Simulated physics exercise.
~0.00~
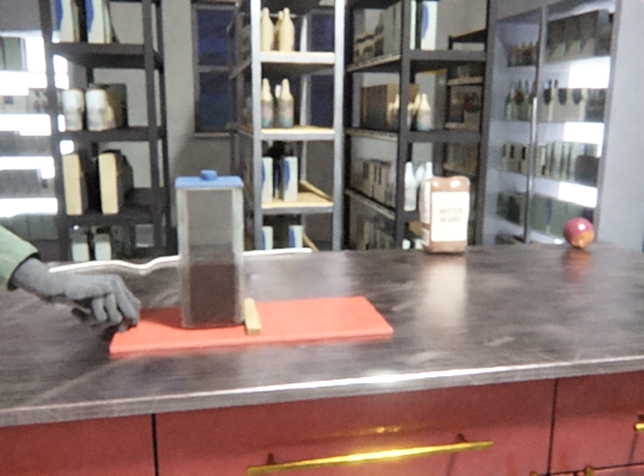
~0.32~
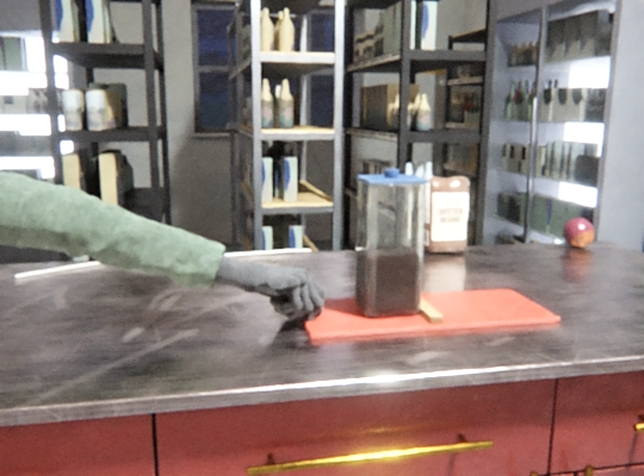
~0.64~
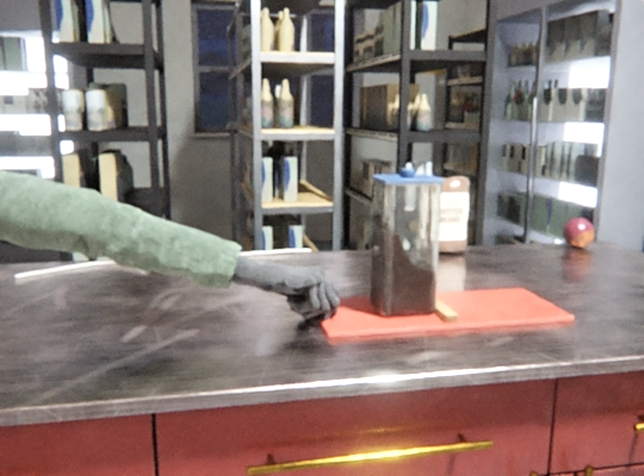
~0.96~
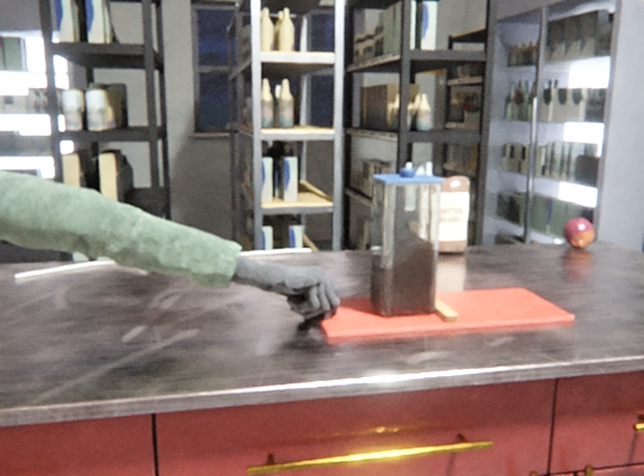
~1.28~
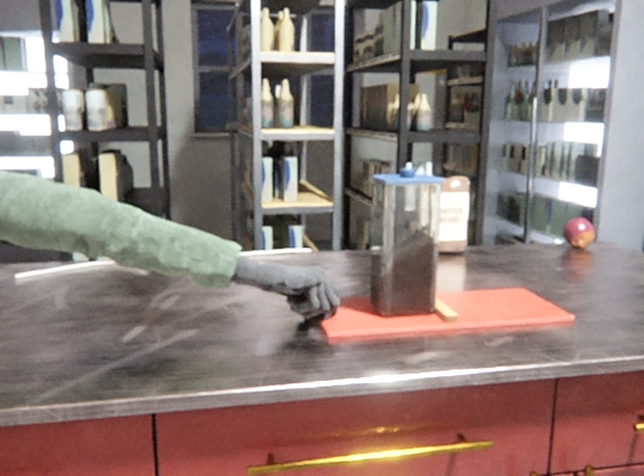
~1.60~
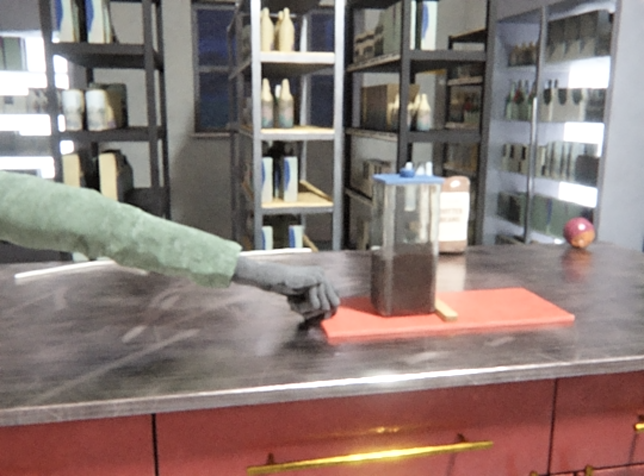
We see a gloved hand push a red board to the right along a dark countertop, carrying a clear square bottle of dark contents with a blue cap. The board stops, the contents slosh and settle, and the bottle remains standing on it beside the hand.
